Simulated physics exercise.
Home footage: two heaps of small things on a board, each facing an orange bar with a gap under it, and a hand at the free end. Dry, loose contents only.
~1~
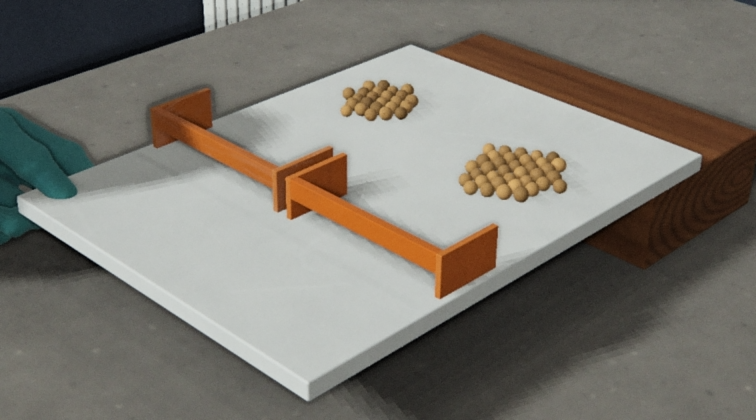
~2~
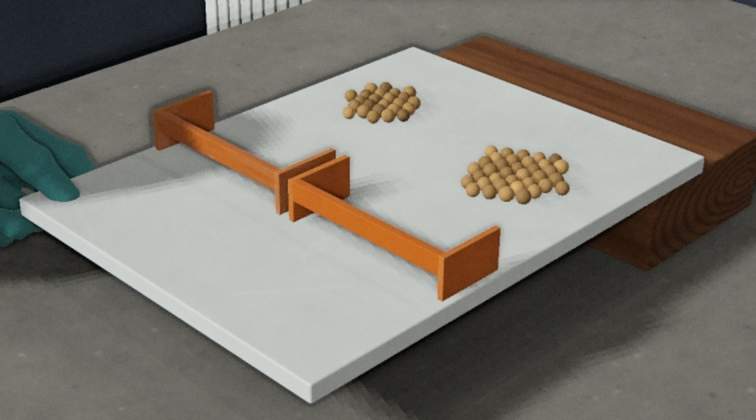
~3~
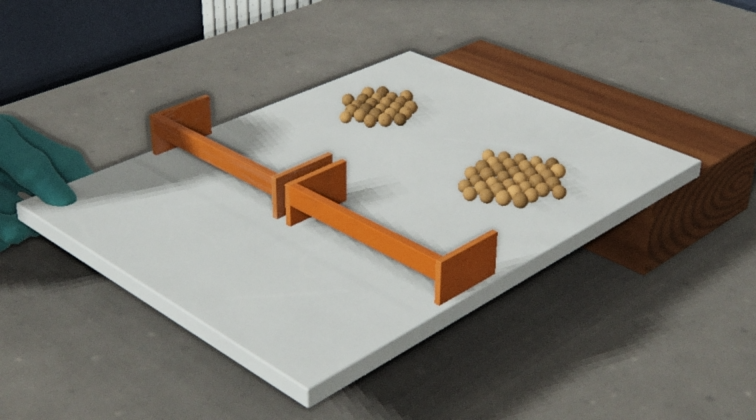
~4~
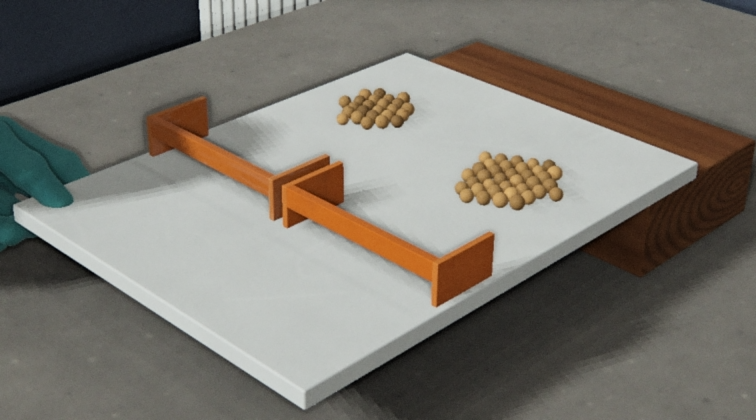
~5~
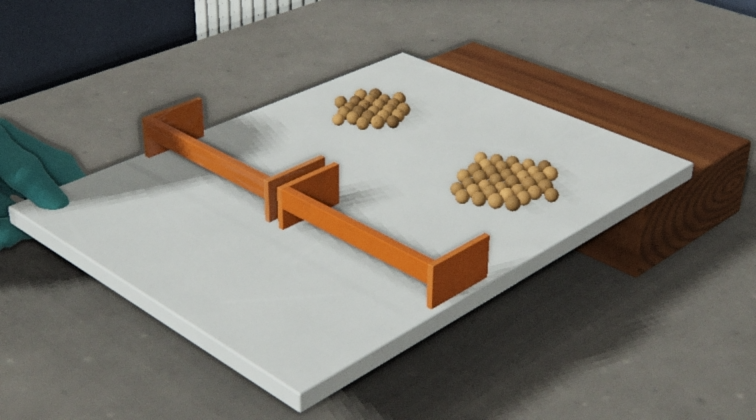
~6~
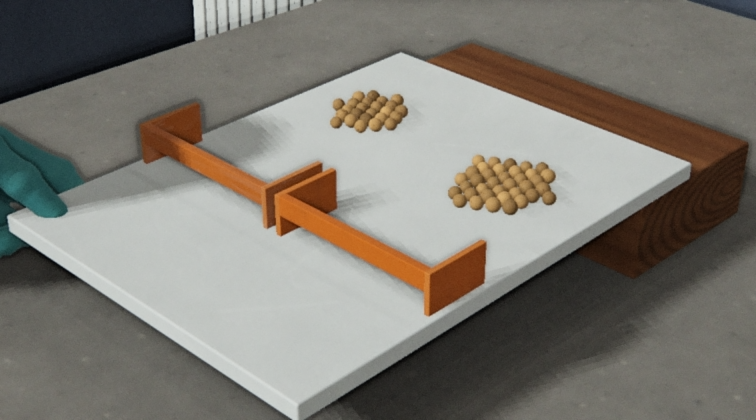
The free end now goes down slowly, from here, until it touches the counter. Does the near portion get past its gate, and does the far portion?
As I see it, the near portion escapes; the far portion escapes.
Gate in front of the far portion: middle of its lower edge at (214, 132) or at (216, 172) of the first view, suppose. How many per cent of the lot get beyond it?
Roughly 100 % and 0 %.
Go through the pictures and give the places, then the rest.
In the first frame, held end of the board (309, 376), level; block (554, 139), low, a small part of the board's length; near portion (521, 174), some round wooden beads; far portion (382, 103), a few round wooden beads; near gate (363, 223), its slot higher than a piece; far gate (215, 147), its slot higher than a piece.
In the second frame, held end of the board (312, 378), level; far portion (384, 105).
In the third frame, held end of the board (309, 382), level; near portion (520, 180).
In the fourth frame, held end of the board (306, 384), level; far portion (378, 111).
In the fifth frame, held end of the board (301, 387), level; near portion (513, 183).
In the sixth frame, held end of the board (299, 397), down by 1°; block (544, 148); near portion (510, 186), not moving; far portion (372, 114), not moving; near gate (352, 241); far gate (204, 163).
Then, 0.30 s later than the last frame, board sloping at 7°; near portion where it was; far portion where it was.
Then, 0.61 s later than the last frame, board resting at 11°; near portion on its way down; far portion on its way down.
Then, 0.99 s later than the last frame, board resting at 11°; near portion every one past its gate; far portion every one past its gate.
When it is over, board resting at 11°; near portion every one past its gate; far portion every one past its gate.
